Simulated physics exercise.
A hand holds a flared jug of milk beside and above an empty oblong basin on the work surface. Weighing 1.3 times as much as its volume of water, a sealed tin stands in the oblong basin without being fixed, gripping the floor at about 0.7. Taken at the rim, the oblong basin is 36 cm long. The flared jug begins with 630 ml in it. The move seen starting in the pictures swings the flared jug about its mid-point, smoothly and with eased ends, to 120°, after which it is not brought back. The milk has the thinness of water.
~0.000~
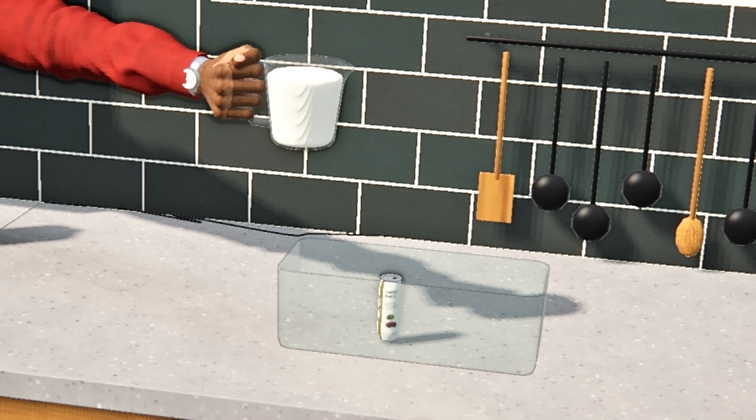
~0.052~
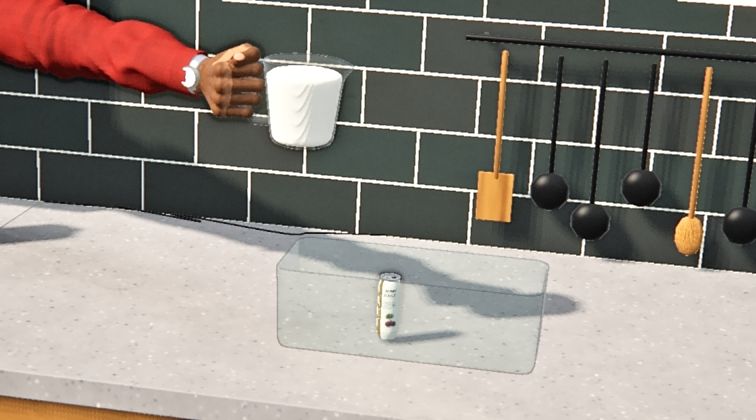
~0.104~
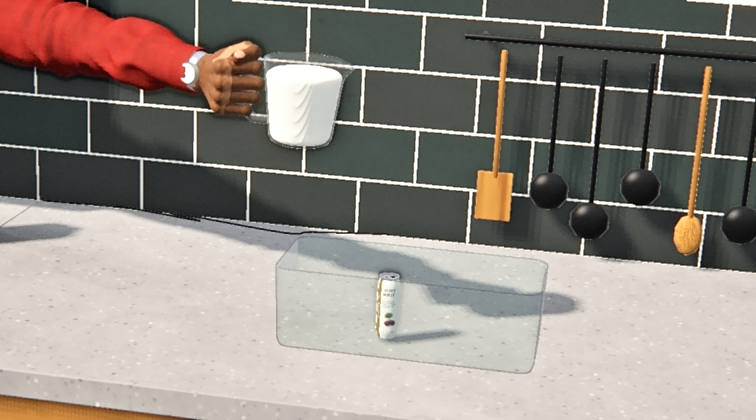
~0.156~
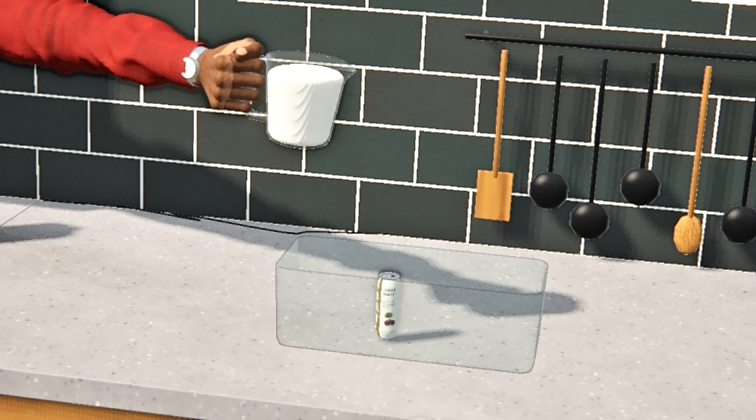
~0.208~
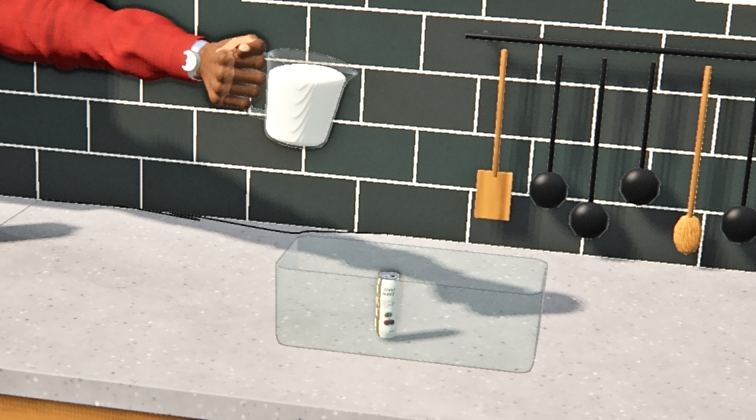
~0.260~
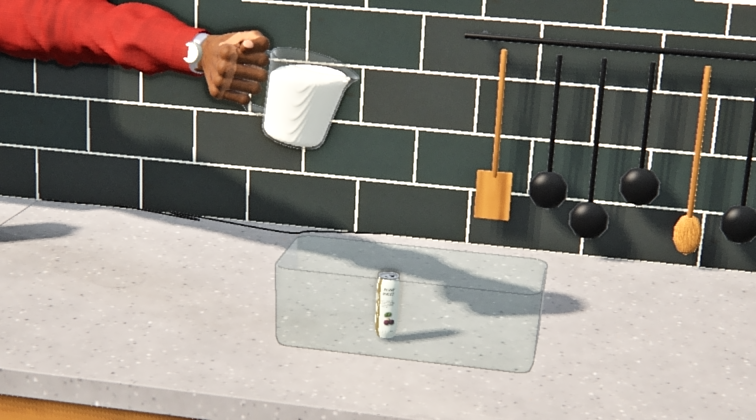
A clear jug of milk, held by a hand in a red sleeve, stayed almost upright, then leaned slightly to the right above a see-through basin with a small tin inside on the counter.
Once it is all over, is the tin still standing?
Here's my call: It does not tip.
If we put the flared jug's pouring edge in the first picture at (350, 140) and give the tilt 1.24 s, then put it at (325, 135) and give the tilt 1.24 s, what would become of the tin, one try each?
Run one: It tumbles. Run two: It does not tip.
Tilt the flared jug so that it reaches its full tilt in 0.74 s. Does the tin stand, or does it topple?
Result: Tin tipped over.
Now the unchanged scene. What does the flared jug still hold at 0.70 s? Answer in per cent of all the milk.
About 68 percent.
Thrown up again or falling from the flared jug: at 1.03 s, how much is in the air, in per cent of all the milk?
About 22 % of the total.
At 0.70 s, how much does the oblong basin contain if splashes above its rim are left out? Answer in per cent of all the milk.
Roughly 6 per cent.
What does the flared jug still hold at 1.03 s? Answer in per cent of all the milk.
8 in a hundred, give or take.
By 0.70 s the tilt is 73° and 68 per cent is still to pour; the tin stands where it began.
By 1.03 s the tilt is 112° and 8 per cent is still to pour; the tin stands where it began.
By 1.37 s the tilt is 120° and 0 per cent is still to pour; the tin stands where it began.
By 1.74 s the tilt is 120° and 0 per cent is still to pour; the tin stands where it began.
At rest the tin stands where it began.
